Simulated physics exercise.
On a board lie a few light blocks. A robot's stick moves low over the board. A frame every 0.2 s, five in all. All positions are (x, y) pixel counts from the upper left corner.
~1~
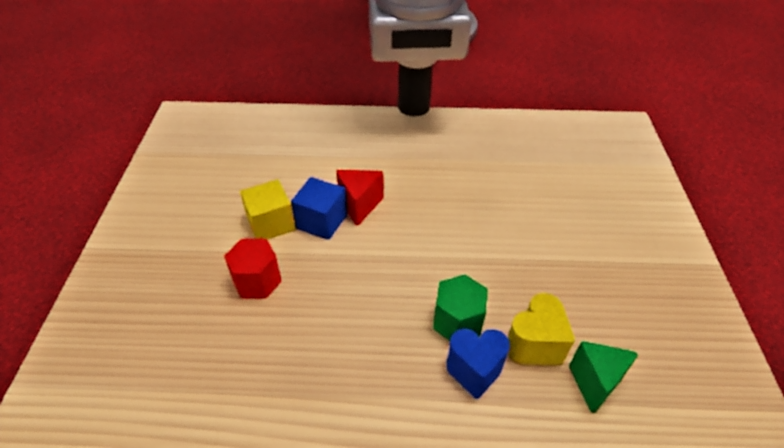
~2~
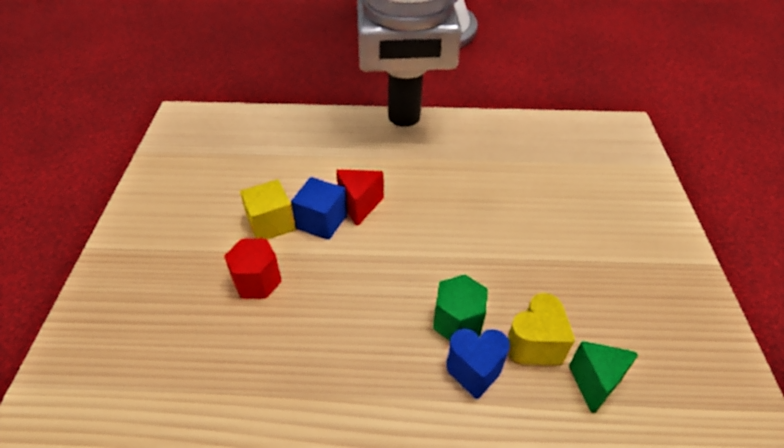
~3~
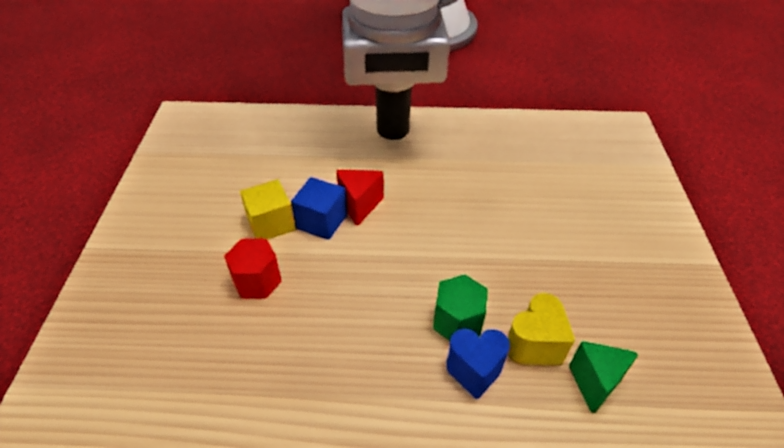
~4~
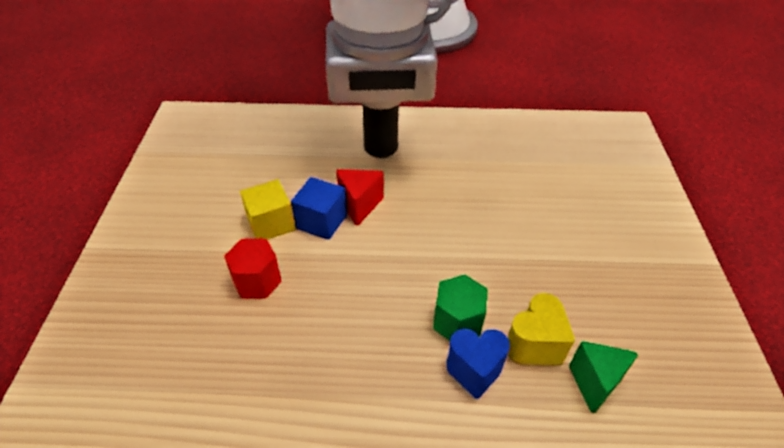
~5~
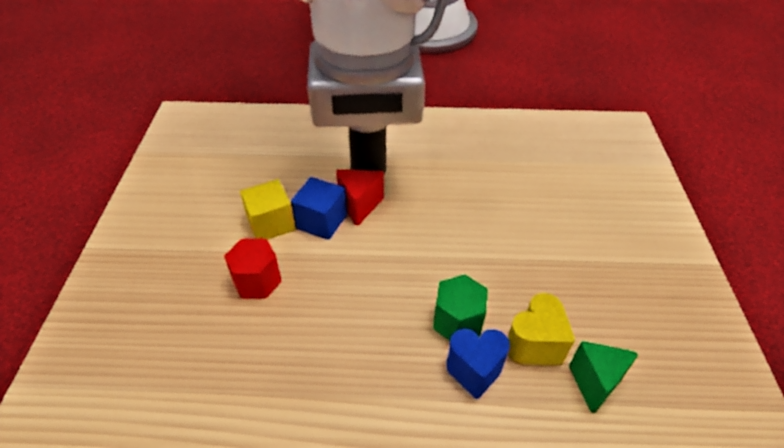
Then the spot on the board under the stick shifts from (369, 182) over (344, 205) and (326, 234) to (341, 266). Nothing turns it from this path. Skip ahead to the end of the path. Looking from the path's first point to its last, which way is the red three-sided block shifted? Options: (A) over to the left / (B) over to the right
A - over to the left.
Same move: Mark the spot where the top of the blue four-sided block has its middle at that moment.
It is going to be at (285, 237).
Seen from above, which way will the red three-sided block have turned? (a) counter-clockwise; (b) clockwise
That would be a.
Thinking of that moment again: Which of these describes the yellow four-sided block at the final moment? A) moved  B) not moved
That would be A.
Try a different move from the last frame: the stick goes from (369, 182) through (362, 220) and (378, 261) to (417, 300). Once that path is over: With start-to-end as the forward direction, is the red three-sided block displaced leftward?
That would be a no.
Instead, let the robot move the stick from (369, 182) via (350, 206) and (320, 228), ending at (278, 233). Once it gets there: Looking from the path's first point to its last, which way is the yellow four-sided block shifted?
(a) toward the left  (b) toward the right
b: Toward the right.
What follows on the original path. One third of the way, stick (343, 193); blue four-sided block (313, 203), turned 30° clockwise; red three-sided block (362, 201), turned 15° anticlockwise.
Two thirds of the way, stick (324, 222); yellow four-sided block (255, 202), turned 35° clockwise; blue four-sided block (289, 230), turned 25° clockwise; red three-sided block (359, 212), turned 70° anticlockwise.
At the end, stick (339, 254); red six-sided block (244, 258); yellow four-sided block (255, 202), turned 35° clockwise; blue four-sided block (285, 237), turned 35° clockwise; red three-sided block (369, 220), turned 115° anticlockwise.
